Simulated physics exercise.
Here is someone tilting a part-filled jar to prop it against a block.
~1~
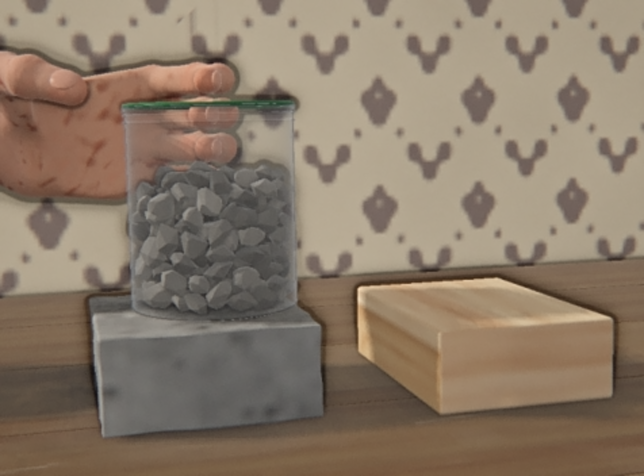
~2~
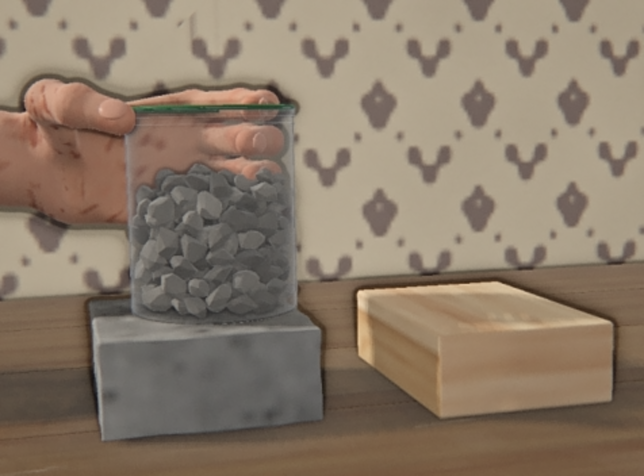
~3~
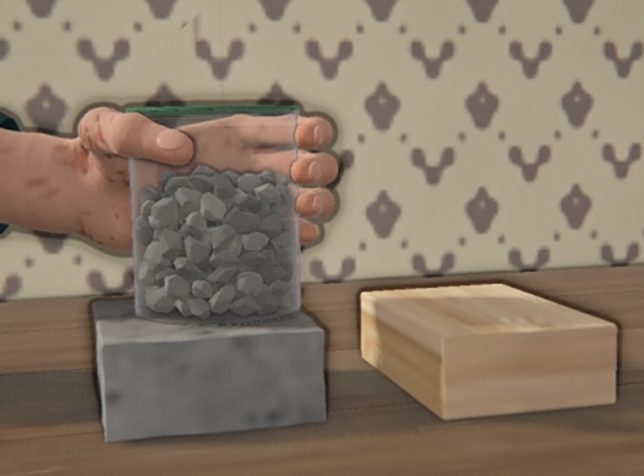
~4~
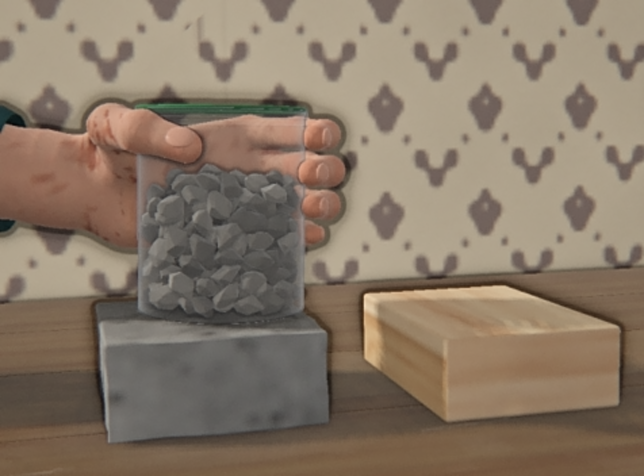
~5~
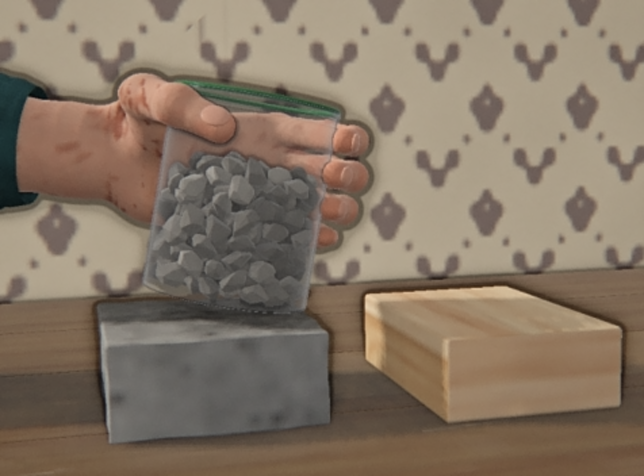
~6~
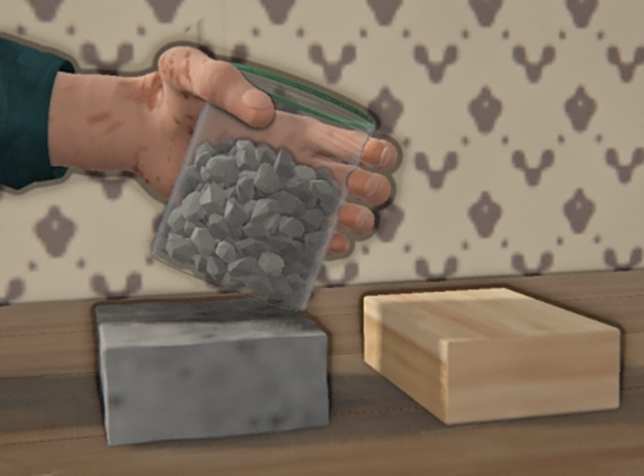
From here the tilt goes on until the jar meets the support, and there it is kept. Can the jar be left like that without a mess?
The filling starts tumbling out.
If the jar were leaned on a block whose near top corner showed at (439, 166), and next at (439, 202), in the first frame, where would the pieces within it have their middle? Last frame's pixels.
First near (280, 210), then near (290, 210).
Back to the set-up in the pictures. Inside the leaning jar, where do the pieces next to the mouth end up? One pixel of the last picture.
Close to (490, 295).
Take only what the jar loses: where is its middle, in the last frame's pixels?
At about (512, 299).
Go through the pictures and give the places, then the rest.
The first picture shows jar (212, 205), two thirds full of bits of gravel; block (473, 337), its top below the jar's foot.
The second picture shows jar (212, 208), upright; rim (289, 108); top of the contents (203, 193).
The third picture shows jar (216, 210), upright; rim (293, 110); block (477, 343).
The fourth picture shows jar (222, 209), upright; rim (302, 111); top of the contents (213, 193).
The fifth picture shows jar (241, 197), leaning 11°; rim (334, 114); block (481, 346).
The sixth picture shows jar (263, 188), leaning 22°; rim (368, 126); block (480, 348), its top below the jar's foot.
Then, 0.63 s later than the last frame, the jar leans 59°; everything is still inside.
Then, 1.18 s later than the last frame, the jar leans 92°; a stray few of the bits of gravel out of it.
Then, 1.65 s later than the last frame, the jar rests on the block at 97°; a stray few of the bits of gravel out of it.
When it is over, the jar rests on the block at 97°; a small part of the bits of gravel out of it.
